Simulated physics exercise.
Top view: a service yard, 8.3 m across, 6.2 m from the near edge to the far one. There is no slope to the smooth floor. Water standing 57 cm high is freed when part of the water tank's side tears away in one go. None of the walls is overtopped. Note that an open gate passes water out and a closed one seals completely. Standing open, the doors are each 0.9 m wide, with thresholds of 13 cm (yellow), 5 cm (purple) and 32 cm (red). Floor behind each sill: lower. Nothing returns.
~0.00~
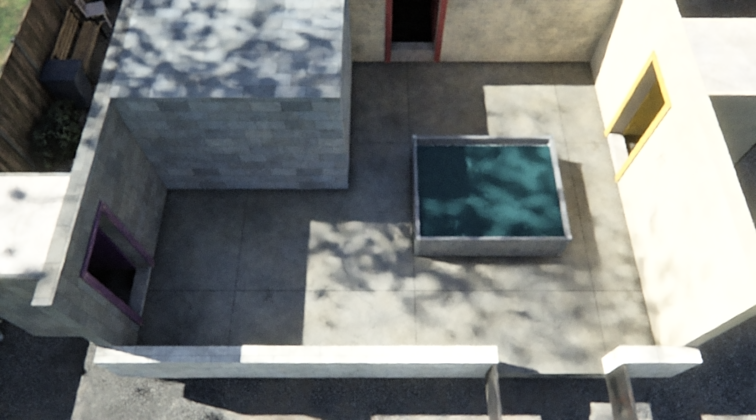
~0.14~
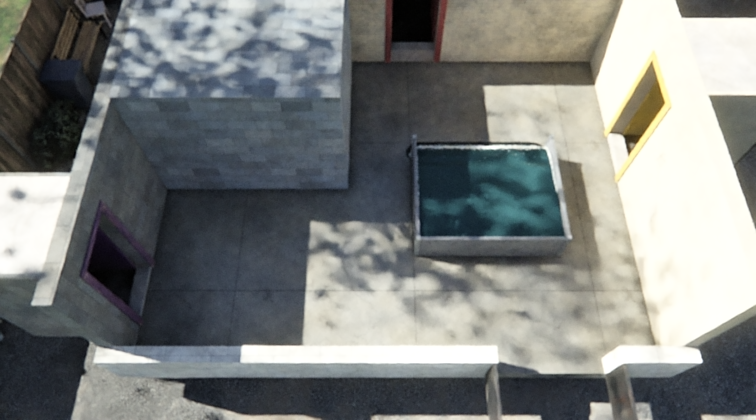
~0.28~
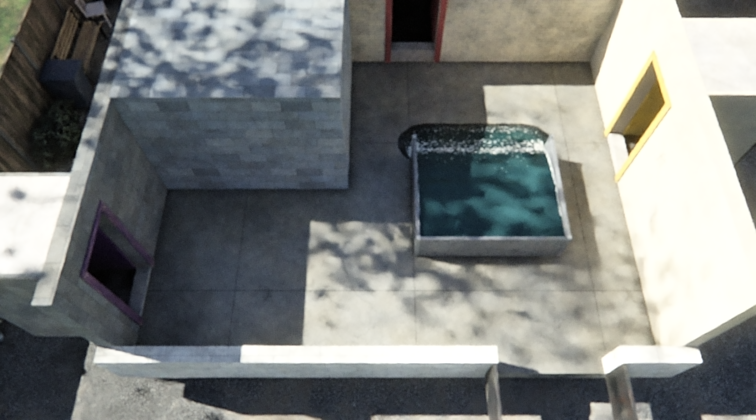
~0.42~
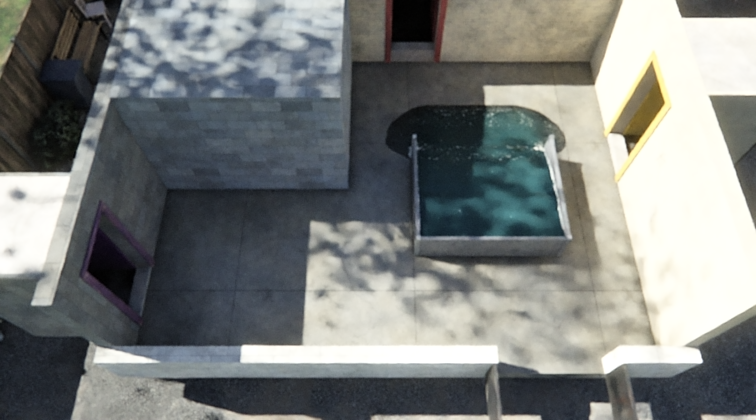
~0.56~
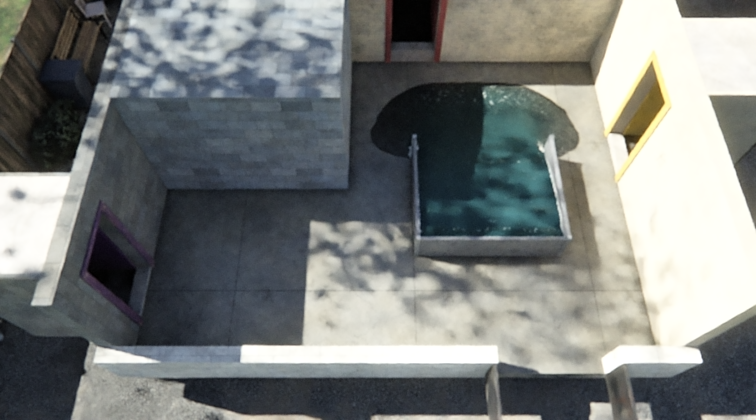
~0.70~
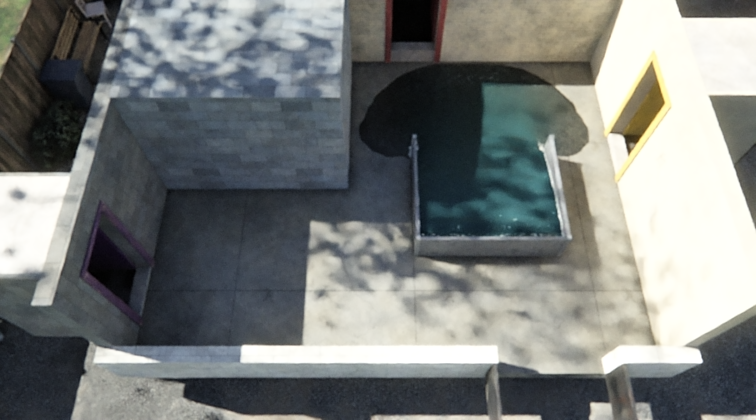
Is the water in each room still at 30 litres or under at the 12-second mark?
Yellow door: Yes, still at or under; purple door: Yes, still at or under; red door: Yes, still at or under.
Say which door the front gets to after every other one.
Answer: The purple one, last of all.
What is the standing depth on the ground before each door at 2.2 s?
In cm: Yellow 1, purple 0, red 29.
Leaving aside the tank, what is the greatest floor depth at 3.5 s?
Around 27 centimetres deep.
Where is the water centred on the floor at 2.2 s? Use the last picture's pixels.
I'd put it close to (476, 122).
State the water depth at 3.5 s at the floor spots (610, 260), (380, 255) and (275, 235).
0, 0 and 0 cm.
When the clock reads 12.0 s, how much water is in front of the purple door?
Depth: Approx. 5.0 cm.
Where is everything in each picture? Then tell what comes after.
Still water, 57 cm deep, in the water tank at (487, 187), in the first picture.
Water pours out at (479, 153) and has run 1.3 m, to (409, 155); deepest outside 25 cm, 57 cm at the water tank's back, in the second picture.
The front is at (549, 142), 1.5 m from the gap at (479, 154); 1.8 m2 of floor is under water; 57 cm left at the back of the water tank, in the third picture.
The front is at (553, 127), 1.7 m from the gap at (479, 154); 3.3 m2 of floor is under water; 57 cm left at the back of the water tank, in the fourth picture.
The front is at (548, 102), 2.0 m from the gap at (479, 154); 5.3 m2 of floor is under water; 54 cm left at the back of the water tank, in the fifth picture.
The front is at (424, 70), 2.4 m from the gap at (479, 154); 7.1 m2 of floor is under water; 48 cm left at the back of the water tank, in the sixth picture.
After 1.4 s water covers 30 % of the floor and is deepest (38 cm) near (461, 64); yellow door not reached, purple door not reached, red door 28 cm at the sill, 0 L in.
After 2.2 s water covers 30 % of the floor and is deepest (42 cm) near (358, 64); yellow door not reached, purple door not reached, red door 29 cm at the sill, 0 L in.
After 3.5 s water covers 40 % of the floor and is deepest (27 cm) near (583, 70); yellow door 9 cm at the sill, 0 L in, purple door not reached, red door 23 cm at the sill, 0 L in.
After 7.0 s water covers 80 % of the floor and is deepest (15 cm) near (646, 303); yellow door 10 cm at the sill, 0 L in, purple door not reached, red door 9 cm at the sill, 0 L in.
After 12.0 s water covers 95 % of the floor and is deepest (8 cm) near (659, 358); yellow door 6 cm at the sill, 0 L in, purple door 5 cm at the sill, 5 L in, red door 5 cm at the sill, 0 L in.
